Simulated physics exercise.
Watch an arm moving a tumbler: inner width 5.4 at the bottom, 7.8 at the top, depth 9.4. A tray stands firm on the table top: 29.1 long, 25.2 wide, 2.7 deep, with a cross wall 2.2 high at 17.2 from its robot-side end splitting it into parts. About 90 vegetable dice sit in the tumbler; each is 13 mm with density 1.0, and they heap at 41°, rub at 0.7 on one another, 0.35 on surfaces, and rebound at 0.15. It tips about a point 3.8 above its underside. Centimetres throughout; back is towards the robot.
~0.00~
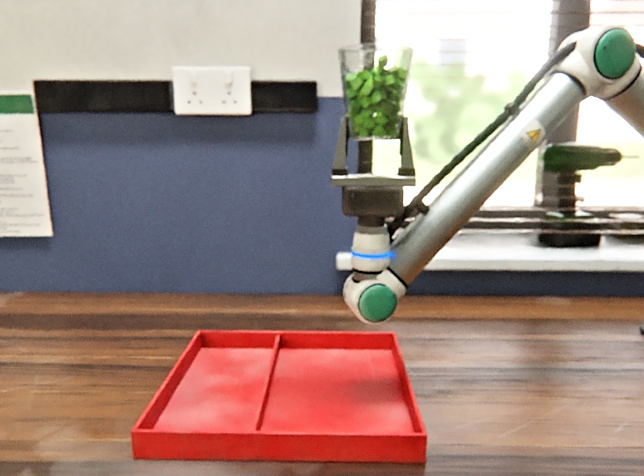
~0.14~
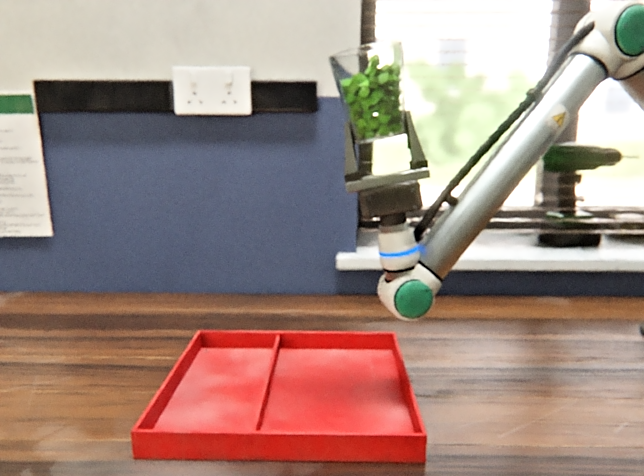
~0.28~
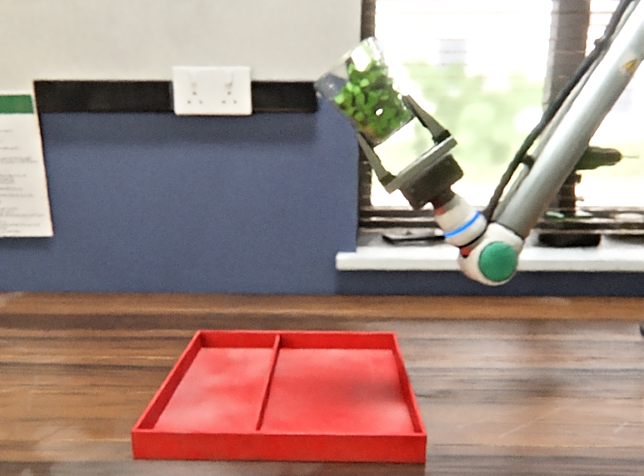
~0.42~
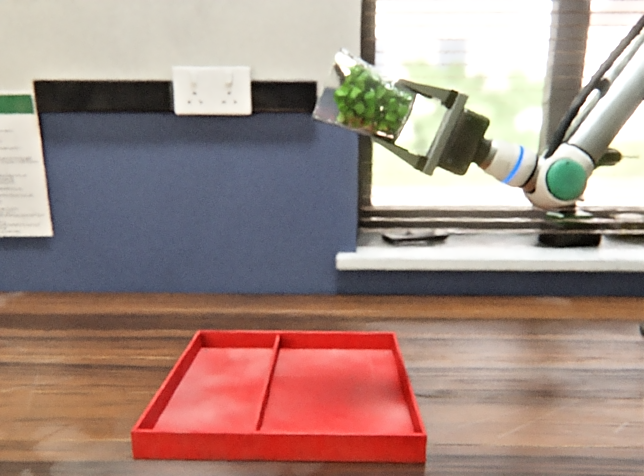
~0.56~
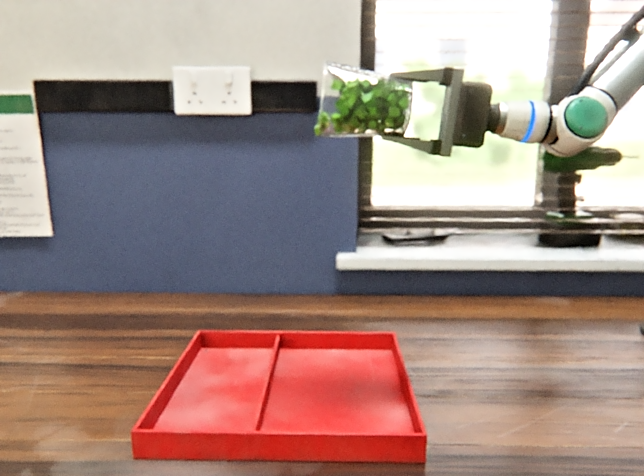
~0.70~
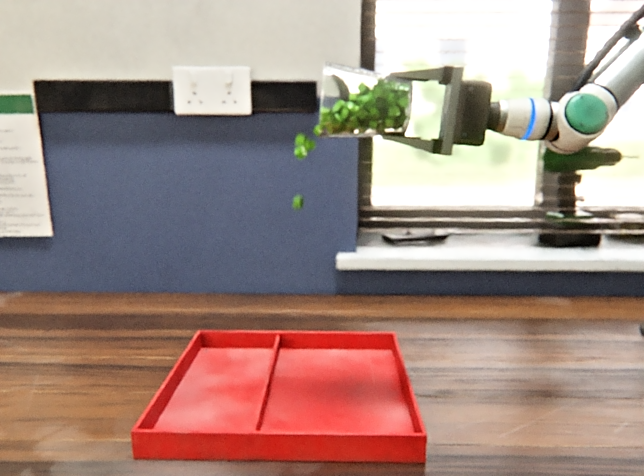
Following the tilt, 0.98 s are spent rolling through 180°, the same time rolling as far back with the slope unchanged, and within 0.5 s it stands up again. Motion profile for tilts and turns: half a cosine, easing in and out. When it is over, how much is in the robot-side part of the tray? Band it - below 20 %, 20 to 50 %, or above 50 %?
My answer is 20 to 50 %.
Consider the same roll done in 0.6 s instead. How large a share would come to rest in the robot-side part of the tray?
It would then come to about 20 per cent.
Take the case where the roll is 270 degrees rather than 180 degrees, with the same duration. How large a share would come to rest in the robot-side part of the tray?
Around 35 %.
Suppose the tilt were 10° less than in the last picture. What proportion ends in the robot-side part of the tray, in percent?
Roughly 10 %.
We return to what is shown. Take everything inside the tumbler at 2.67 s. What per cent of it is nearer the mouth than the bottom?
I'd put it at some 40 per cent.
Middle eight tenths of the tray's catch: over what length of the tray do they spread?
Around 8 cm.
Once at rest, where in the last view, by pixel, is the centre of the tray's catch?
Roughly at pixel (294, 392).
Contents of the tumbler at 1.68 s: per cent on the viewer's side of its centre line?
Front-half share of contents: Approx. 70 per cent.
After 1.68 s, tipped 85°, highest piece 38 above the table; 67 in the tumbler, 15 in the robot-side part, 1 in the far-side part, 4 in flight or on a rim.
After 2.67 s, tipped 85°, highest piece 38 above the table; 60 in the tumbler, 22 in the robot-side part, 1 in the far-side part, 4 in flight or on a rim.
After 3.36 s, upright, highest piece 40 above the table; 59 in the tumbler, 27 in the robot-side part, 1 in the far-side part.
After 4.06 s, upright, highest piece 40 above the table; 59 in the tumbler, 27 in the robot-side part, 1 in the far-side part.
In the end, 59 in the tumbler, 27 in the robot-side part, 1 in the far-side part. That is 31 % in the robot-side part of the tray.
